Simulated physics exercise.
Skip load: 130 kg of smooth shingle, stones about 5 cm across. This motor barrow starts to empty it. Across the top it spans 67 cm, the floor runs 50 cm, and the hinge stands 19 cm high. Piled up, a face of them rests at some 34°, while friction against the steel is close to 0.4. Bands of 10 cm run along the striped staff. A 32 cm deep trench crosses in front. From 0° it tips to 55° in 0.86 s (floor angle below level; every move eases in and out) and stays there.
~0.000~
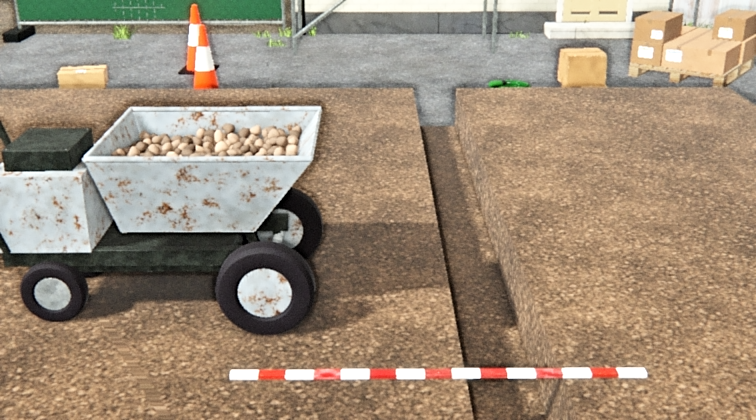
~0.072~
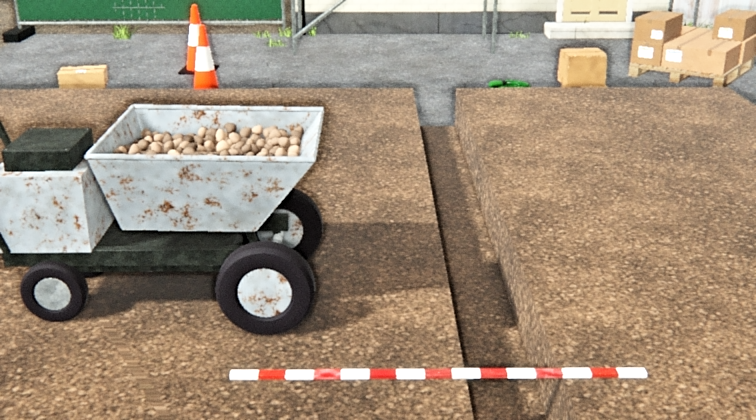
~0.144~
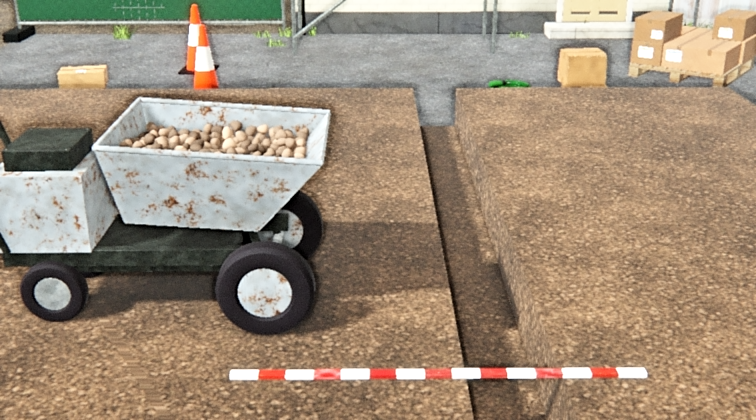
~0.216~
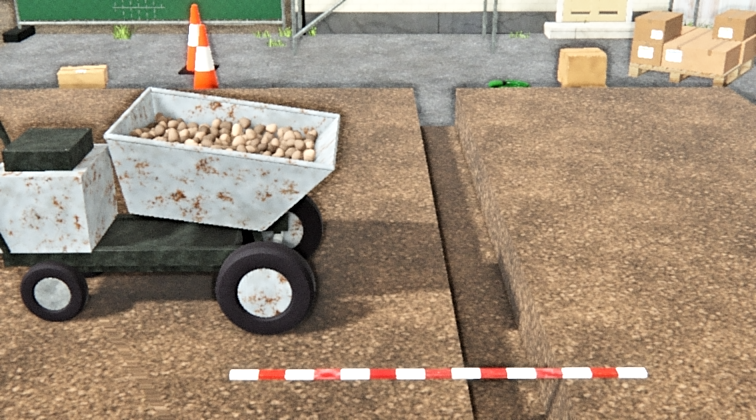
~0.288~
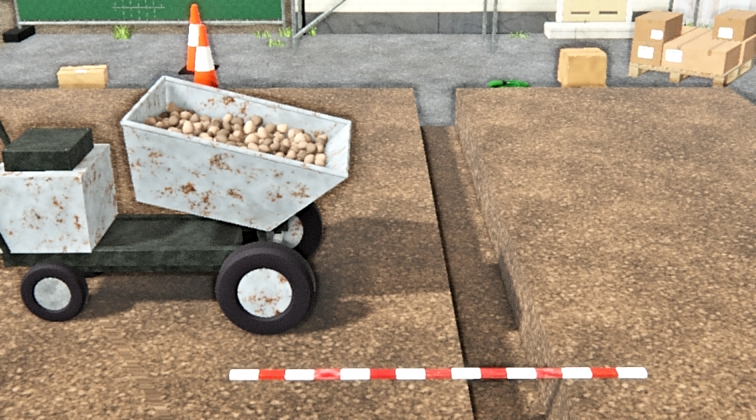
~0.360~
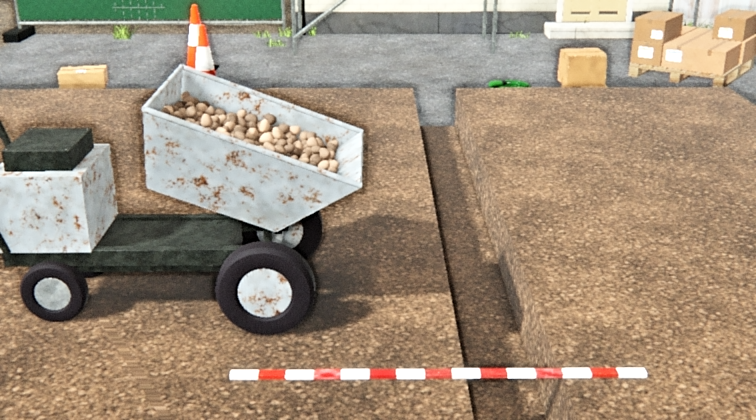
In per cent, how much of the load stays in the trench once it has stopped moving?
I would say about 46 per cent.
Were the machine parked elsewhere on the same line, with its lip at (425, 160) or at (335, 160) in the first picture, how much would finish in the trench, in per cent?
It comes to about 25 and 55 in a hundred.
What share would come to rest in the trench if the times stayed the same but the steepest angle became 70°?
Roughly 90 per cent would end in the trench.
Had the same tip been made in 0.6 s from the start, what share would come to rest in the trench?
In that case some 50 per cent.
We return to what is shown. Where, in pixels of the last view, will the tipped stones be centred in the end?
(479, 347).
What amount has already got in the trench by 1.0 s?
Close to 0 per cent has got there by then.
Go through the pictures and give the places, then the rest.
Lip at (311, 159), floor tilted 0°, highest stones at (246, 139), in the first picture.
Lip at (314, 160), floor tilted 1°, highest stones at (226, 142); the stones move at 0.2 m/s on average, in the second picture.
Lip at (322, 163), floor tilted 4°, highest stones at (193, 139); the stones move at 0.4 m/s on average, in the third picture.
Lip at (333, 168), floor tilted 9°, highest stones at (175, 129); the stones move at 0.6 m/s on average, in the fourth picture.
The skip is at 14°, its lip at (347, 176); the top of the load is at (170, 118); the stones move at 0.7 m/s on average, in the fifth picture.
The skip is at 21°, its lip at (361, 186); the top of the load is at (185, 108); the stones move at 0.8 m/s on average, in the sixth picture.
After 0.6 s the floor is at 46°; 100 % in the skip; the foremost stones are at (376, 208).
After 1.0 s the floor is at 55°; 94 % in the skip, 6 % short of the trench; the foremost stones are at (451, 245).
After 1.3 s the floor is at 55°; 64 % in the skip, 11 % short of the trench, 26 % in the trench; the foremost stones are at (528, 367).
After 3.3 s the floor is at 55°; 38 % in the skip, 16 % short of the trench, 46 % in the trench; the foremost stones are at (524, 344).
